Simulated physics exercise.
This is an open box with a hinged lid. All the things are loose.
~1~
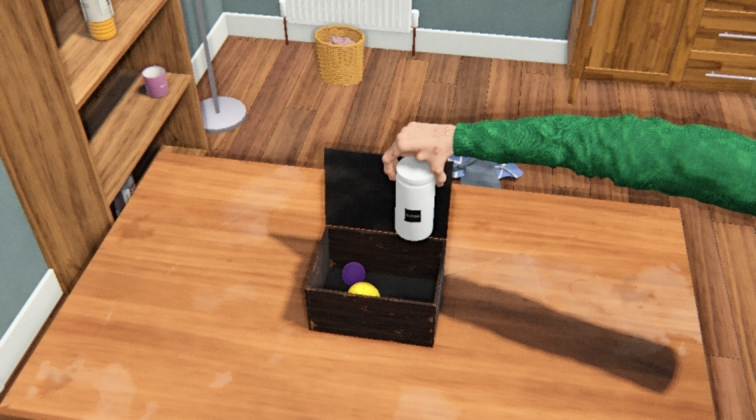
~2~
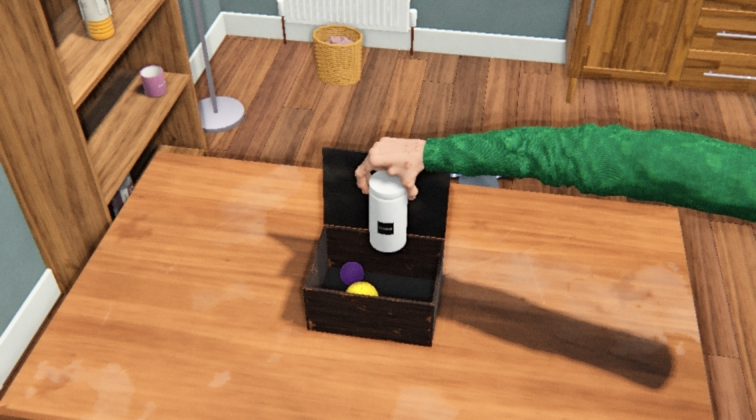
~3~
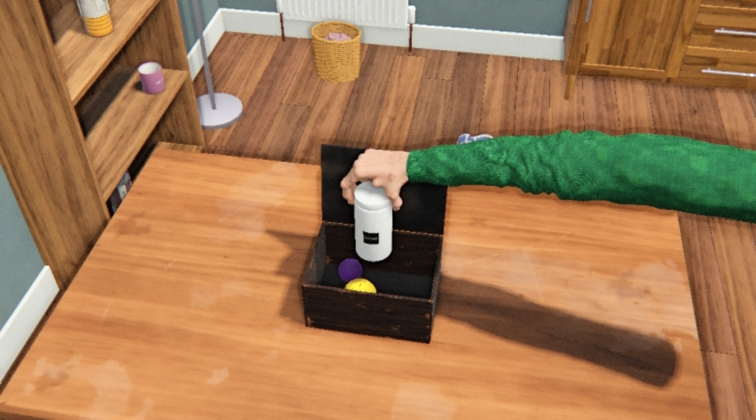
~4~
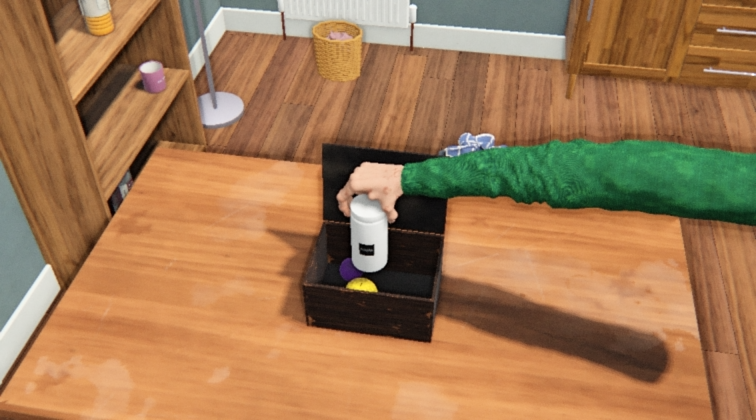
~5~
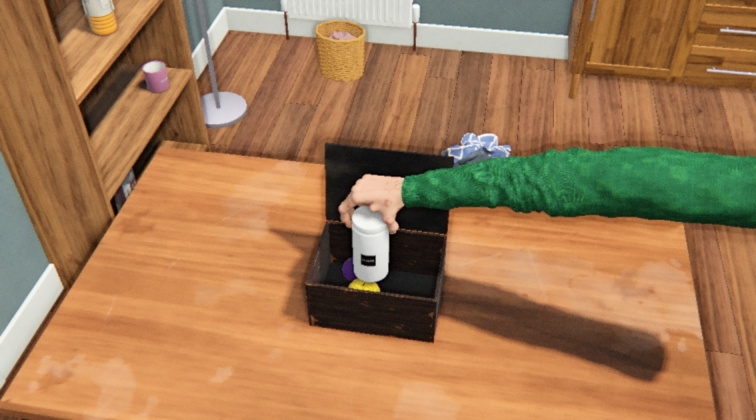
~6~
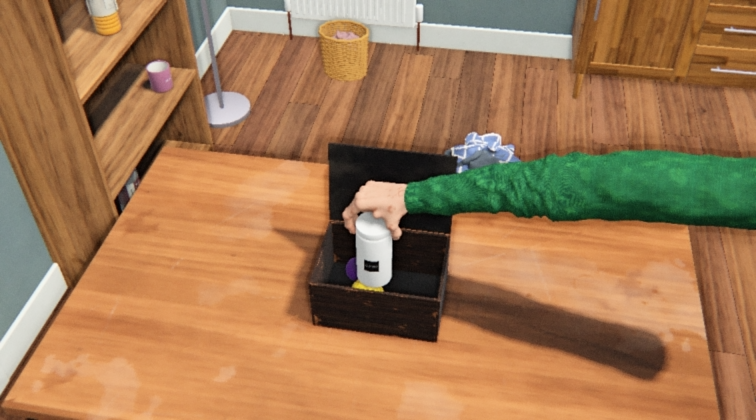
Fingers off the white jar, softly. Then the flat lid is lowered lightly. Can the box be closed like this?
Here the lid shuts flat.
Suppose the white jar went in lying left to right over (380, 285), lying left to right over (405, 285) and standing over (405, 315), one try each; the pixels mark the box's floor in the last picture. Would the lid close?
In the first case it closes; in the second case it closes; in the third case it is held up.
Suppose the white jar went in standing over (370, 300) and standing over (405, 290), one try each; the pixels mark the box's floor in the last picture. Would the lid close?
First, it shuts flat; second, it is held up.
Then, 0.70 s later than the last frame, white jar on its side near (399, 283); yellow apple moved about its own width.
Then, 1.80 s later than the last frame, lid 48° above the rim; white jar on its side near (399, 284); yellow apple moved about its own width.
When it is over, lid shut; lying over in the box, white jar; moved from the start, yellow apple; purple lemon as before. End places, in pixels of the last picture, white jar near (399, 284).
